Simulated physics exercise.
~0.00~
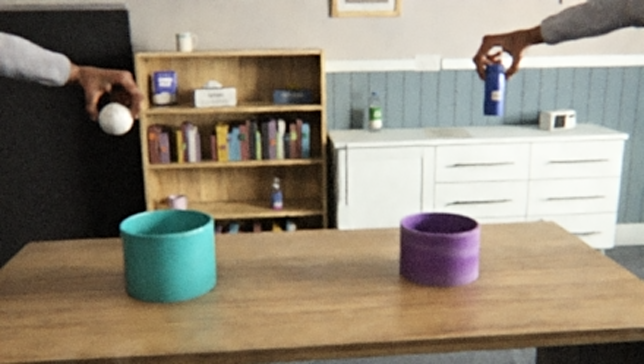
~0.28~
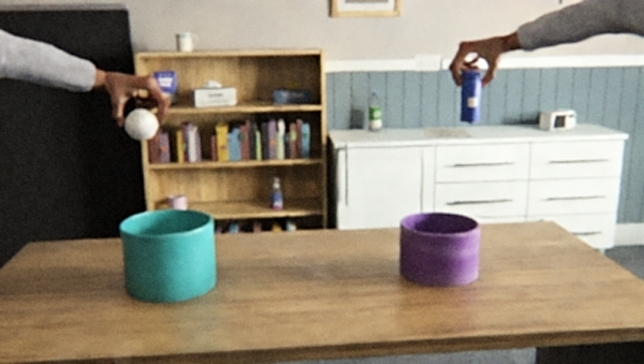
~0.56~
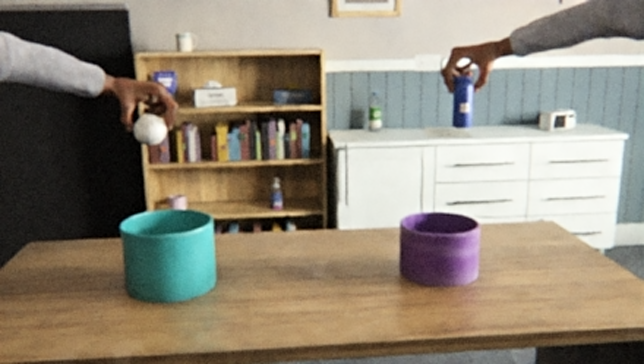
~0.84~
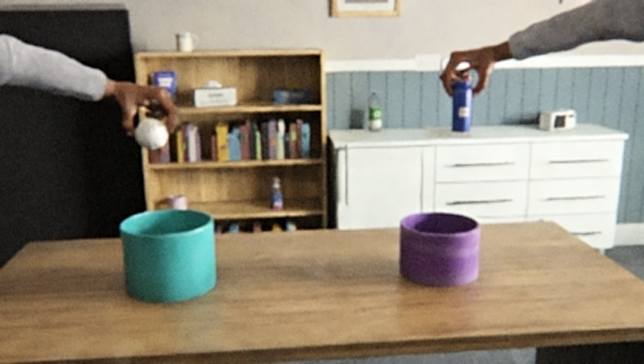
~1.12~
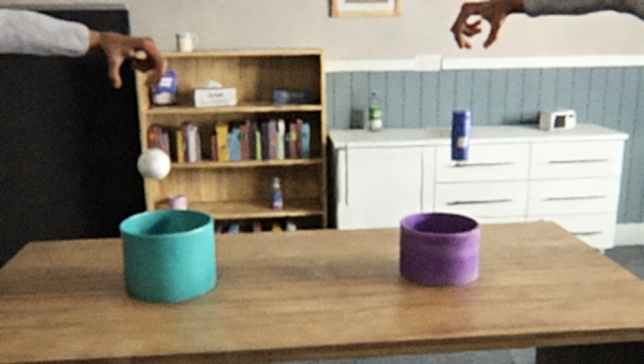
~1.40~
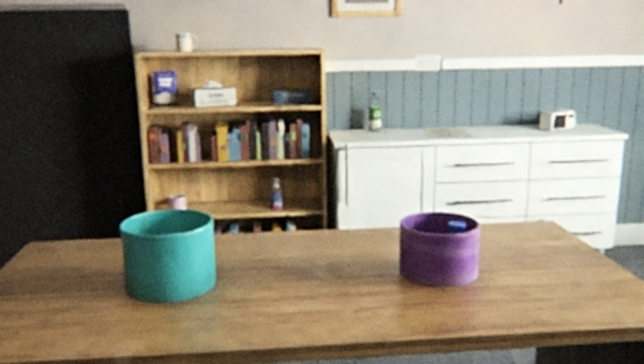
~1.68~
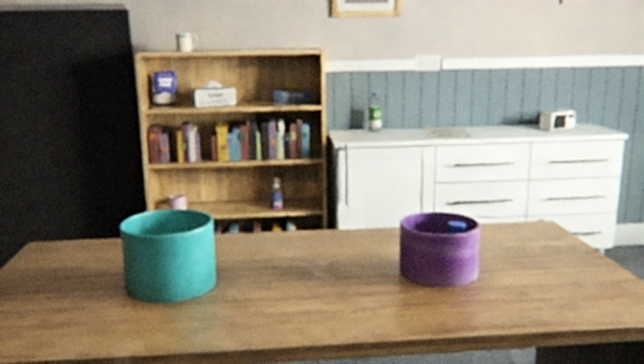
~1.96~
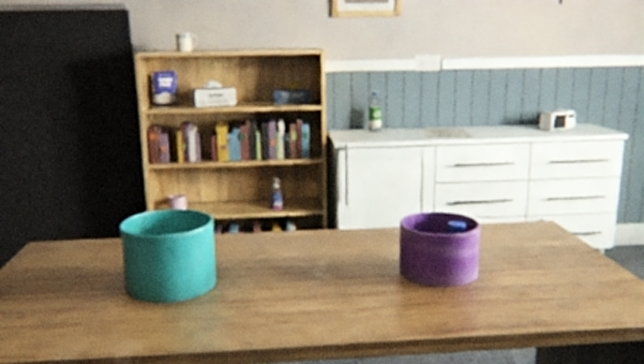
A white onion and a blue shaker, held by two hands above a teal bucket on the left and a purple one on the right, shifted inward, then fell together when released, and each dropped into the bucket below as the hands withdrew.
